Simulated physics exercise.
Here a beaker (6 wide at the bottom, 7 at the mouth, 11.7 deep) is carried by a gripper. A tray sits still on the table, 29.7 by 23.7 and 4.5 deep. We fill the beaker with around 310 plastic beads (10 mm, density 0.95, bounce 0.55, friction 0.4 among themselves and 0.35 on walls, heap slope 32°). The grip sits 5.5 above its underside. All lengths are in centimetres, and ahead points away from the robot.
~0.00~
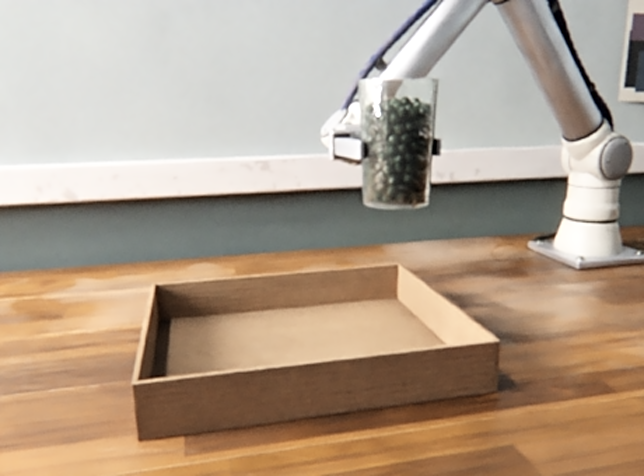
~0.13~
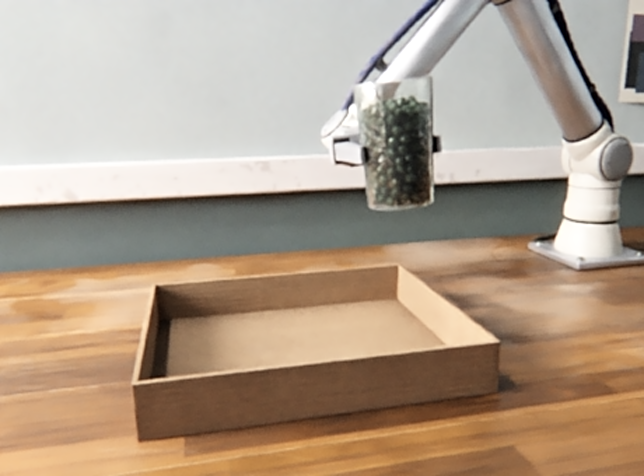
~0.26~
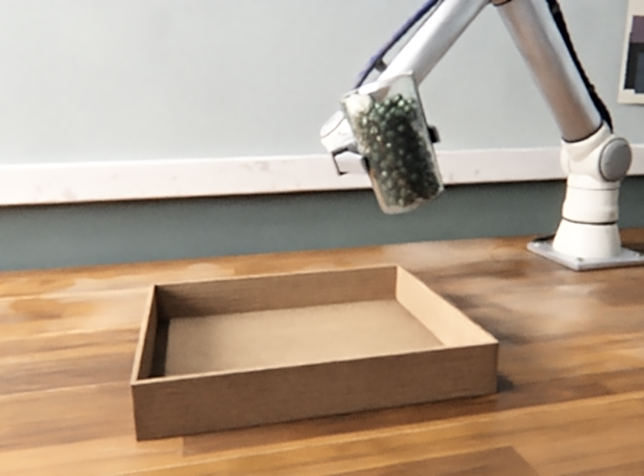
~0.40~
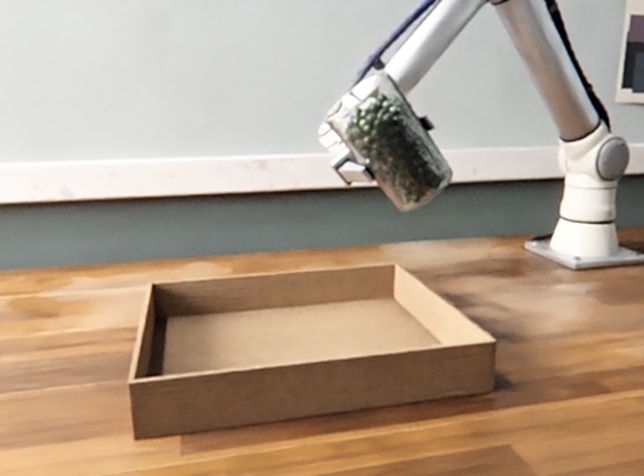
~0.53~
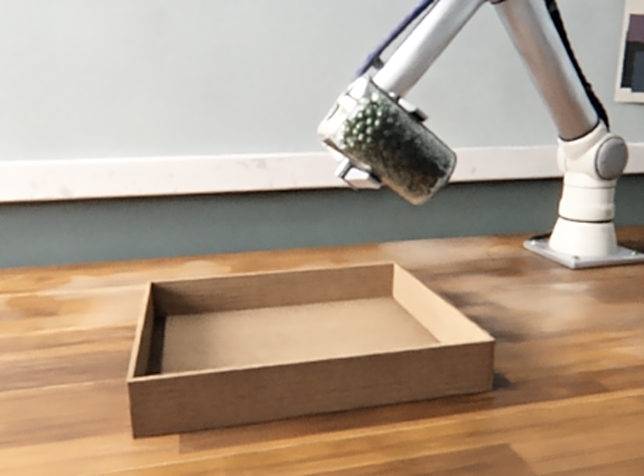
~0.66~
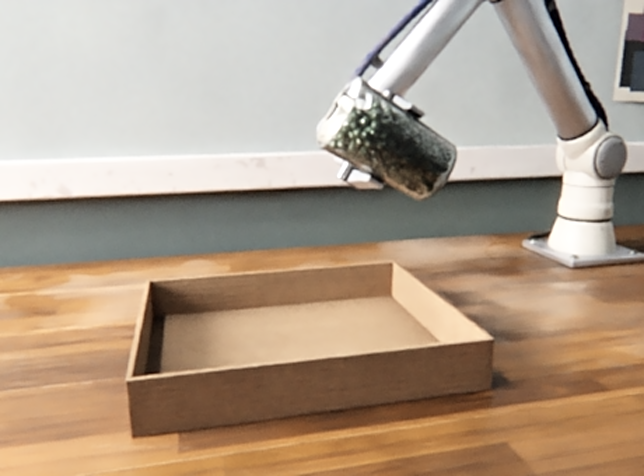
On a wooden table with an open tray, a robot arm's gripper steadily tilting a clear beaker of dark green beads leftward.
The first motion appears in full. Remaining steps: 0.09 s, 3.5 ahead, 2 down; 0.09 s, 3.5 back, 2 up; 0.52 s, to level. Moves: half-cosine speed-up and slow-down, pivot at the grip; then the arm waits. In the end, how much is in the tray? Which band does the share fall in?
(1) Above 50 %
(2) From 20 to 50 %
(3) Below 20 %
Below 20 % (3).
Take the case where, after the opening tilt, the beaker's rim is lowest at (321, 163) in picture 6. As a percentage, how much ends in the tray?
The share is around 20 %.
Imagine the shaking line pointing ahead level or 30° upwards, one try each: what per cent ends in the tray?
Near 20 and 35 percent respectively.
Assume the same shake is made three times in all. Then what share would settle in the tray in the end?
It would then be around 15 per cent.
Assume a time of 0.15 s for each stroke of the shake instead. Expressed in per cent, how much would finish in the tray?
Estimate for that case: 0 %.
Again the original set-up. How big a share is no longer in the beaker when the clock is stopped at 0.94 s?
5 %.
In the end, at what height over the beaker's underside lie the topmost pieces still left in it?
Around 11.0 centimetres above the underside.
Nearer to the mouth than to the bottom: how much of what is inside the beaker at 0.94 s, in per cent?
Something like 40 percent sits in that half.
By 0.94 s, tilted 54° forward, highest piece 23 above the table; 290 in the beaker, 2 in the tray, 17 in flight or on a rim.
By 1.22 s, tilted 10° forward, highest piece 26 above the table; 289 in the beaker, 19 in the tray, 1 on the table or floor.
By 1.56 s, level, highest piece 26 above the table; 289 in the beaker, 19 in the tray, 1 on the table or floor.
By 2.61 s, level, highest piece 26 above the table; 289 in the beaker, 19 in the tray, 1 on the table or floor.
Final count, 289 in the beaker, 19 in the tray, 1 on the table or floor. That is 6 % in the tray.
